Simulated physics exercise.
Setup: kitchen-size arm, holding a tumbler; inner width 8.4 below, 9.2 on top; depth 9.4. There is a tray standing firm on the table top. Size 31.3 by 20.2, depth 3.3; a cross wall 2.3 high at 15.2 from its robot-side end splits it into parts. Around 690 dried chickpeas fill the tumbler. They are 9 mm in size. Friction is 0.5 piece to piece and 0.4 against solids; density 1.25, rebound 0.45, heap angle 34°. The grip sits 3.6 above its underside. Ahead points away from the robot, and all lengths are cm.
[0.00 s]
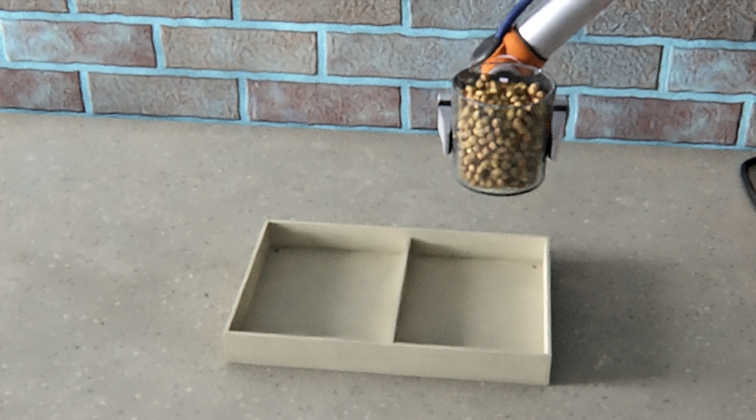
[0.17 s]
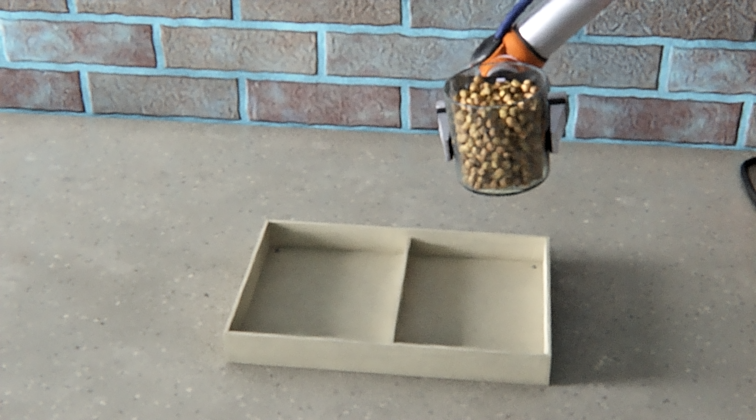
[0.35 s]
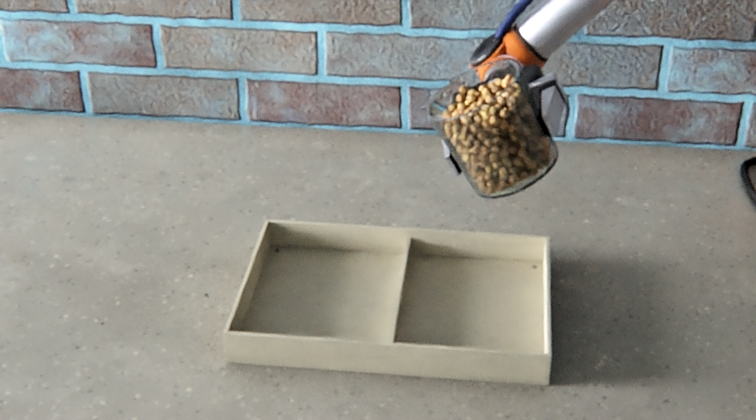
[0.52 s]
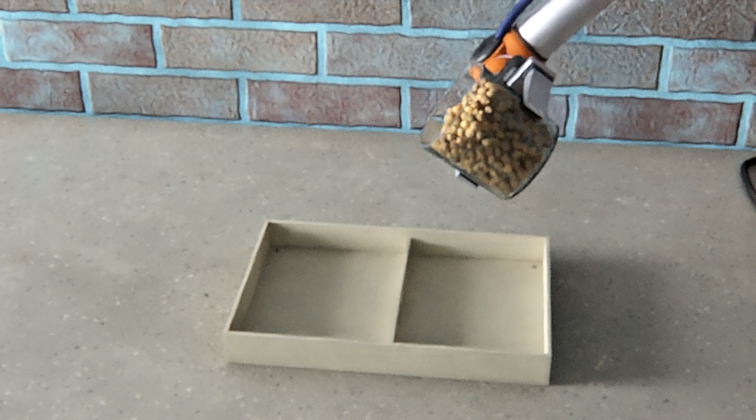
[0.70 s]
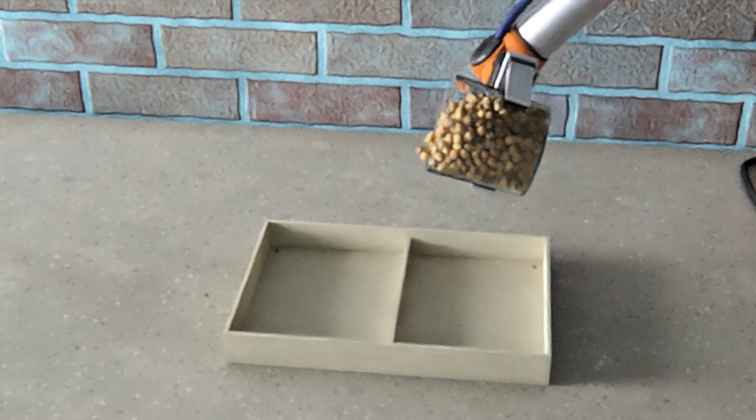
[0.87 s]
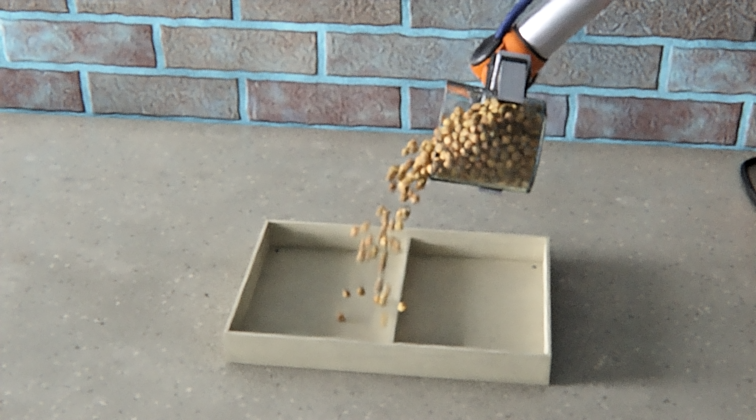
A robotic arm held a clear tumbler of dried chickpeas above a divided beige tray and tilted it to the left, and then chickpeas poured out in a stream over the tray's divider.
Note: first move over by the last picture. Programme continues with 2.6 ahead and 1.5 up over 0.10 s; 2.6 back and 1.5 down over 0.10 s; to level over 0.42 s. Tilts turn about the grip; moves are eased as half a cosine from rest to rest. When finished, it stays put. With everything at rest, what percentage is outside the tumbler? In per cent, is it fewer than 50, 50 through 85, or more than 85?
50 through 85 per cent.
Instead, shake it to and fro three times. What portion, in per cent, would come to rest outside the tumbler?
It would then be around 85 per cent.
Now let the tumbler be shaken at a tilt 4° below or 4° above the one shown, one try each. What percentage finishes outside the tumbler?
Some 55 and 70 per cent.
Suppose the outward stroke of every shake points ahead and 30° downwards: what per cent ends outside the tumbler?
Some 40 in a hundred.
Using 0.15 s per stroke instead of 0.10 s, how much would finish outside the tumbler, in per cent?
Estimate: Near 40 per cent.
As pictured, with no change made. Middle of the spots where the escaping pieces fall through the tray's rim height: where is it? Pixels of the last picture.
Near (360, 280).
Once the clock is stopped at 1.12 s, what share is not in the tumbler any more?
Some 50 per cent.
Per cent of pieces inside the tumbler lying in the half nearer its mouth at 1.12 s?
Close to 70 in a hundred.
By 1.12 s, tilted 79° forward, highest piece 22 above the table; 343 in the tumbler, 82 in the far-side part, 5 in the robot-side part, 264 in flight or on a rim.
By 1.37 s, tilted 16° forward, highest piece 26 above the table; 387 in the far-side part, 287 in the tumbler, 15 in the robot-side part, 1 on the table or floor, 4 in flight or on a rim.
By 1.69 s, level, highest piece 24 above the table; 390 in the far-side part, 287 in the tumbler, 16 in the robot-side part, 1 on the table or floor.
By 2.74 s, level, highest piece 24 above the table; 390 in the far-side part, 287 in the tumbler, 16 in the robot-side part, 1 on the table or floor.
Final count, 390 in the far-side part, 287 in the tumbler, 16 in the robot-side part, 1 on the table or floor. That is 59 % outside the tumbler.
